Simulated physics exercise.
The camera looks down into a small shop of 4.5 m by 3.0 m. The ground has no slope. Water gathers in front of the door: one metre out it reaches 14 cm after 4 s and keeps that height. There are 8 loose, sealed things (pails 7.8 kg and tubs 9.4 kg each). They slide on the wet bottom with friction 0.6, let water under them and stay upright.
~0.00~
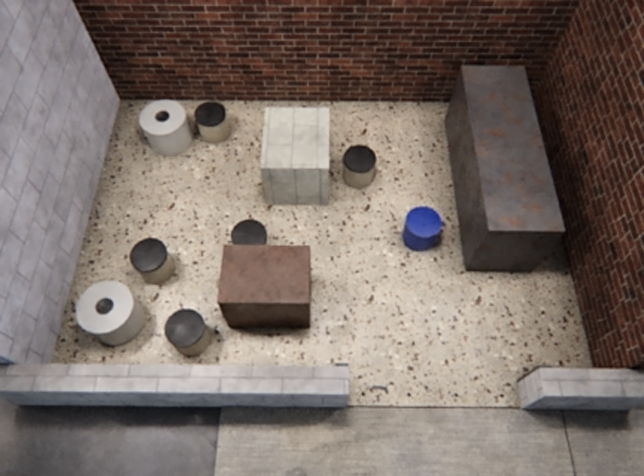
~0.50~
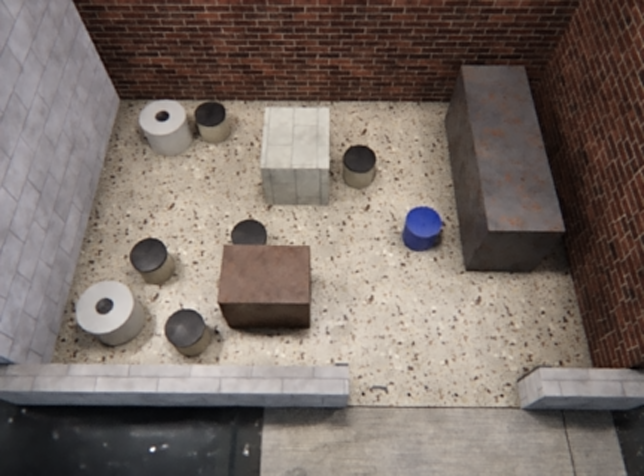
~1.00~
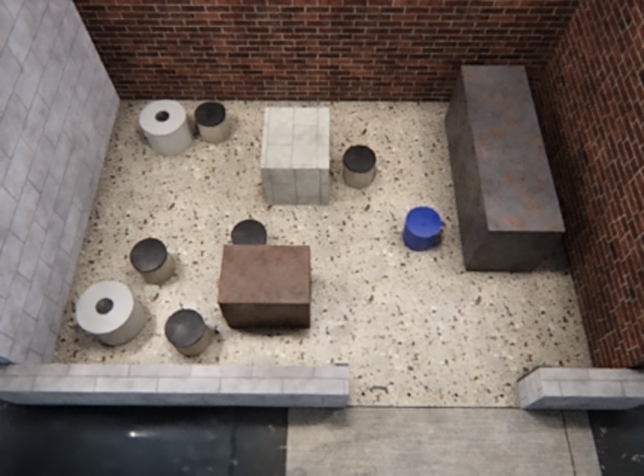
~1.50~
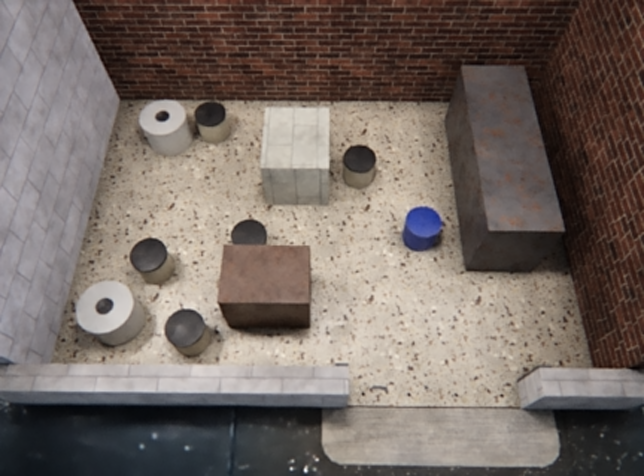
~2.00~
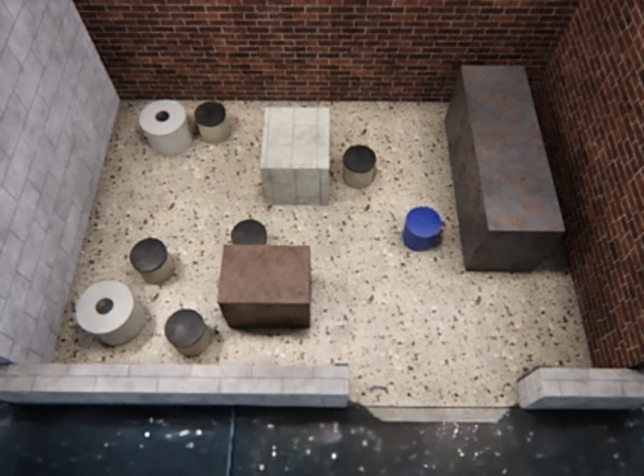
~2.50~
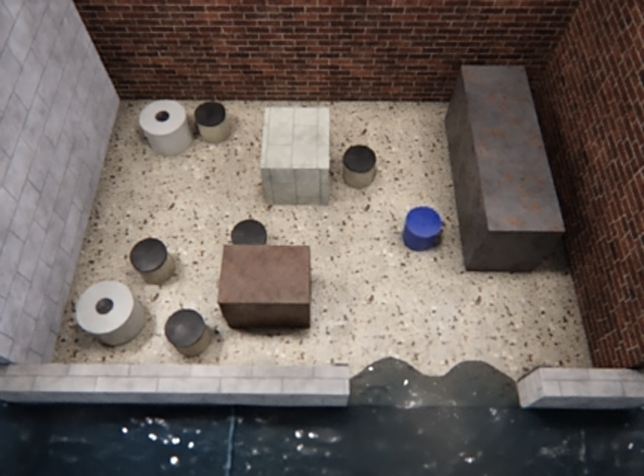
The video shows a small brick-walled shop seen from above, with a blue pail and other containers standing still while dark water spreads across the pavement outside, then enters through the doorway gap onto the speckled floor.
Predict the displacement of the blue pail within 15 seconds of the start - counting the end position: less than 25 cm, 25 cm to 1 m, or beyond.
Blue pail gets carried off.
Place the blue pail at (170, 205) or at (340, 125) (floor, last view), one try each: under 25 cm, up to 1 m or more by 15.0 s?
In that order: It barely shifts; it travels far.
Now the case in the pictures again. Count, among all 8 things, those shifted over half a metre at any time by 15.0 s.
That makes 4.
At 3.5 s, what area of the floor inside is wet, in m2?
About 1.5 m2.
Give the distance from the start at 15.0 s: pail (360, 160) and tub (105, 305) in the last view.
In turn: 150 cm, 5 cm.
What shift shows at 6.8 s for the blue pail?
Roughly 30 cm by then.
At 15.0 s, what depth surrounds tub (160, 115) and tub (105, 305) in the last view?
Roughly 9 and 9 cm.
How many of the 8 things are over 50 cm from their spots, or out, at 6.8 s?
I count 0.
After 3.5 s the blue pail is near (424, 221), 0.0 m from its start, aground; 0 afloat.
After 6.8 s the blue pail is near (413, 198), 0.3 m from its start, aground; 0 afloat.
After 11.0 s the blue pail is near (383, 158), 0.8 m from its start, afloat; 2 afloat.
After 15.0 s the blue pail is near (179, 92), 2.9 m from its start, aground; 4 afloat.
